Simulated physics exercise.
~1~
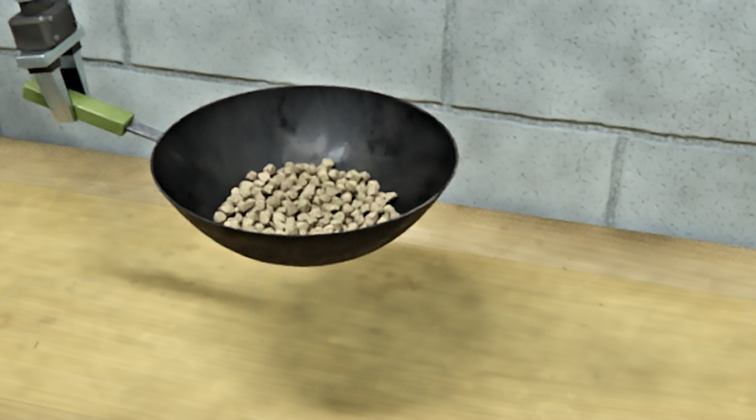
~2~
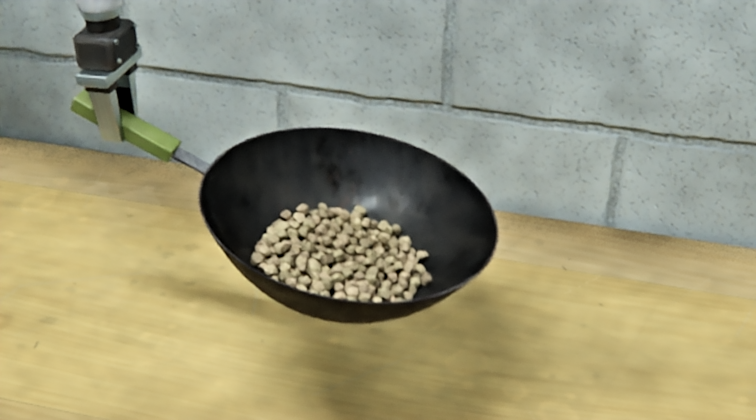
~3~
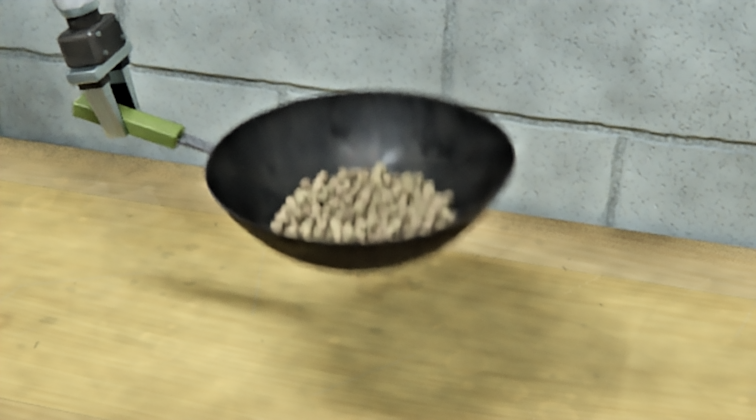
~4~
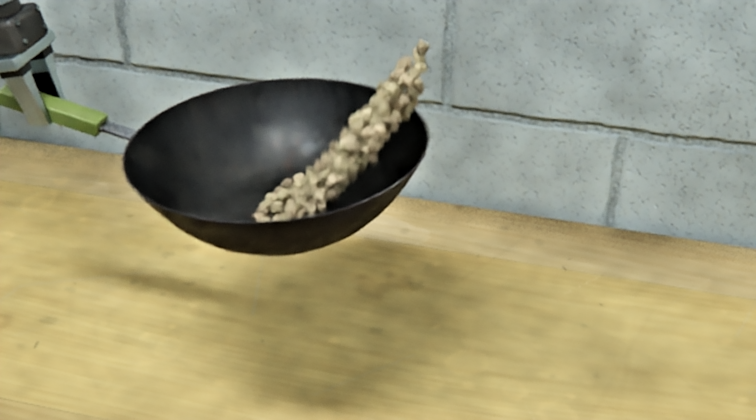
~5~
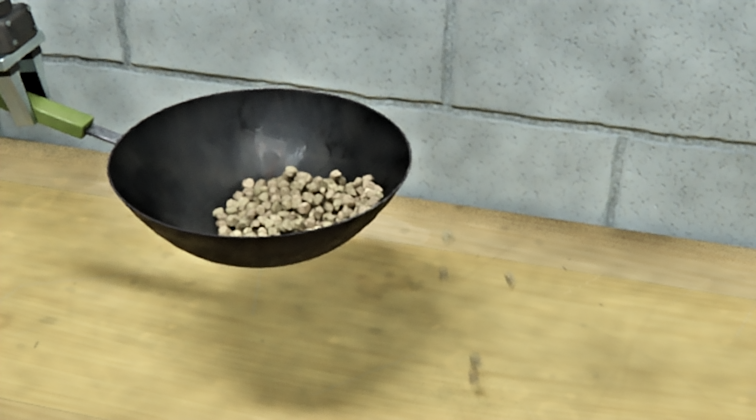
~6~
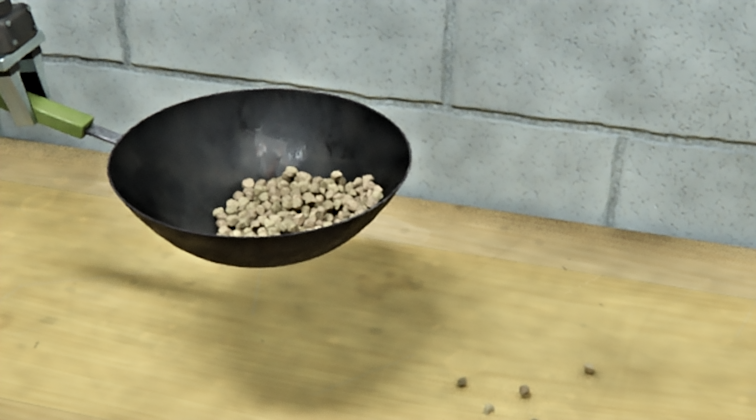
A robot hand at the upper left grips the green handle of a black wok holding a heap of small tan pebbles, seen from slightly above over a pale wooden table before a grey block wall. The hand moves the wok right and down, leaning it, then lifts it nearly upright again. It sweeps the wok back left, and the pebbles surge up the right side in a long slanting streak that rises past the rim. Most drop back into the wok as it levels, while a few fall outside. The wok ends still, with several pebbles lying on the table at lower right.
